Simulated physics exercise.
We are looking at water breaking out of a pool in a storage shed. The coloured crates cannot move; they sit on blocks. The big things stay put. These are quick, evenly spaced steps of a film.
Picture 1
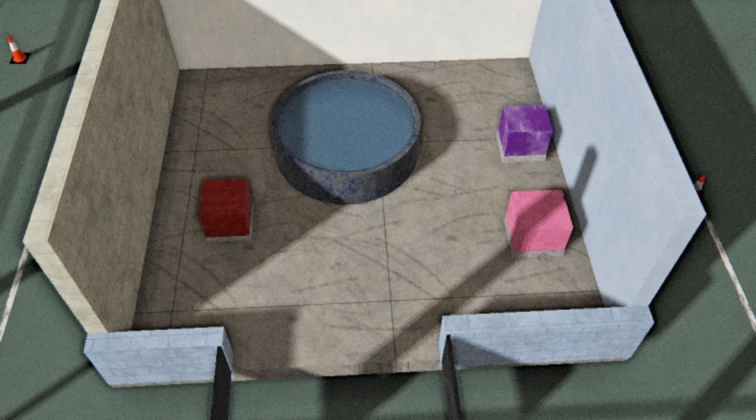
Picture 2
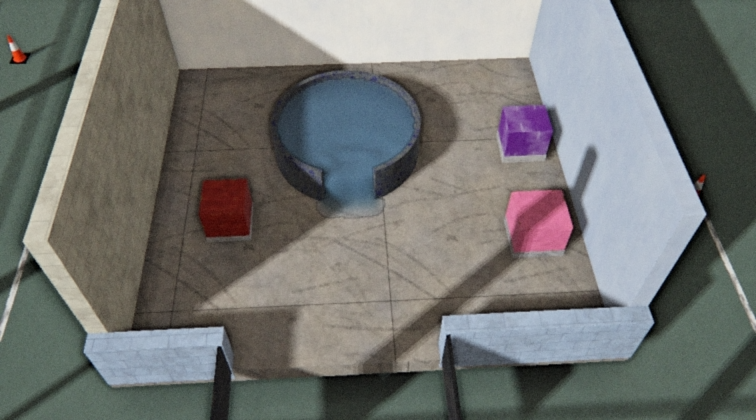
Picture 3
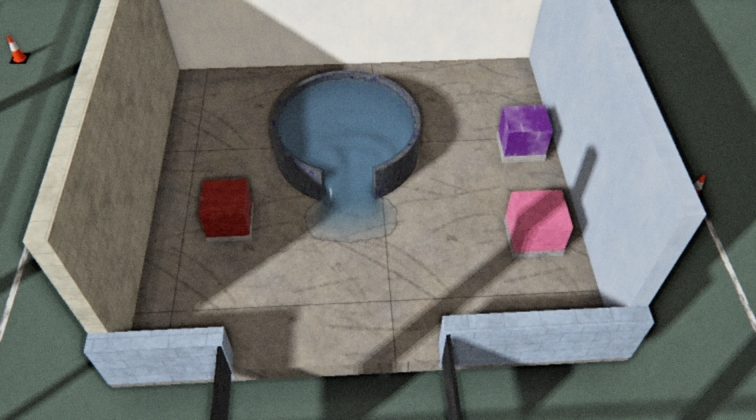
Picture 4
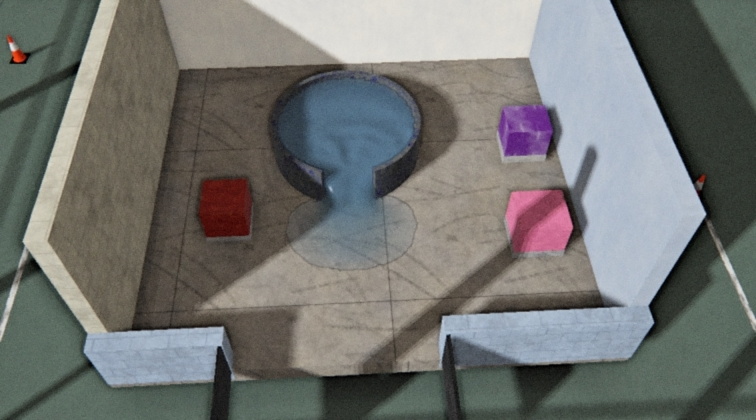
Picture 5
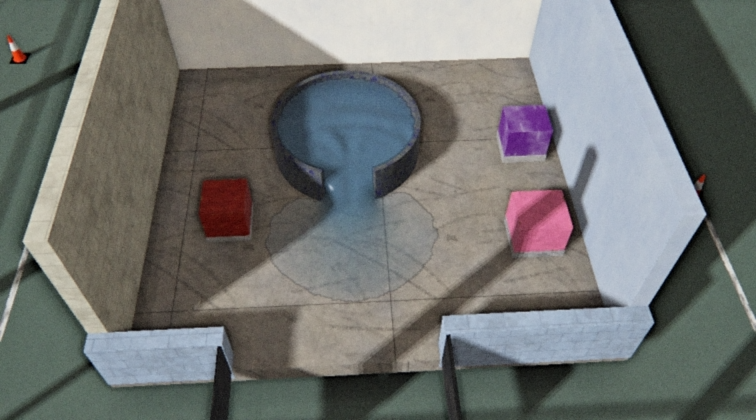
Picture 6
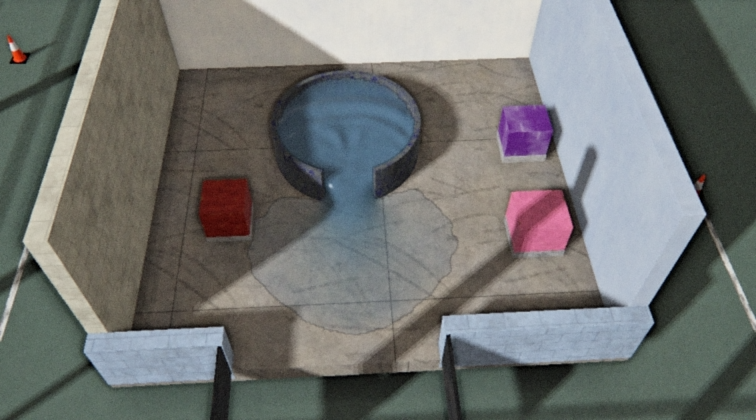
In a storage shed seen from above, with its roof open to view, pale walls surround a brown floor and a gap breaks the low front wall. A round pool of still blue water stands near the back, with a red block at left and purple and pink blocks at right. The pool's front opens, and water pours out, spreading forward and sideways in a widening, thin sheet while the camera stays still.
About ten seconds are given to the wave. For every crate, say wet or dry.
The pink crate will have no water on it; the red crate will have no water on it; the purple crate will have no water on it.
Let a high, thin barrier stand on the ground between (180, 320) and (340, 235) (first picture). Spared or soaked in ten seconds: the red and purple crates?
In short: Red crate takes water; purple crate keeps dry.
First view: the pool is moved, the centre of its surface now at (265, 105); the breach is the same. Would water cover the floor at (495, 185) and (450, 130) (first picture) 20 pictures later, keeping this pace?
In that order: Free of water, free of water.
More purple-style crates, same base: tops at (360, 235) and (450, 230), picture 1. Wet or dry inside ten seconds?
Crate by crate: Gets flooded; gets flooded.
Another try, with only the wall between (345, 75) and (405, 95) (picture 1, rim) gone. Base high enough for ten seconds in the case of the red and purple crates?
The red crate is left dry, the purple crate is flooded.
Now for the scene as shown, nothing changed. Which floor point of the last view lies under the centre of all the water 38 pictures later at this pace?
Estimate: (360, 199).
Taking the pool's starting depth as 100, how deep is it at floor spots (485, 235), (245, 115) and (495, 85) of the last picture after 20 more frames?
First spot 2 %, second 0 %, third 0 %.
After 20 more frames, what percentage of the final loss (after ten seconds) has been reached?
Result, approximate: 50 per cent.
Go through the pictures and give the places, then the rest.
Still water in the pool at (346, 123), in the first frame.
Water pours out at (349, 193) and has run to (382, 201), in the second frame.
Water pours out at (349, 194) and has run to (388, 228), in the third frame.
Water pours out at (349, 194) and has run to (320, 261), in the fourth frame.
Water pours out at (349, 194) and has run to (359, 296), in the fifth frame.
The front is at a hidden place, out from the gap at (349, 193), in the sixth frame.
A moment on, water covers 30 % of the floor; the pink crate not reached, the red crate water round its plinth, the purple crate not reached.
Next, water covers 35 % of the floor; the pink crate water round its plinth, the red crate water round its plinth, the purple crate not reached.
Then, water covers 40 % of the floor; the pink crate water round its plinth, the red crate water round its plinth, the purple crate not reached.
Later, water covers 55 % of the floor; the pink crate water round its plinth, the red crate water round its plinth, the purple crate water round its plinth.
In the end, water covers 80 % of the floor; the pink crate stayed above the water, the red crate stayed above the water, the purple crate stayed above the water.
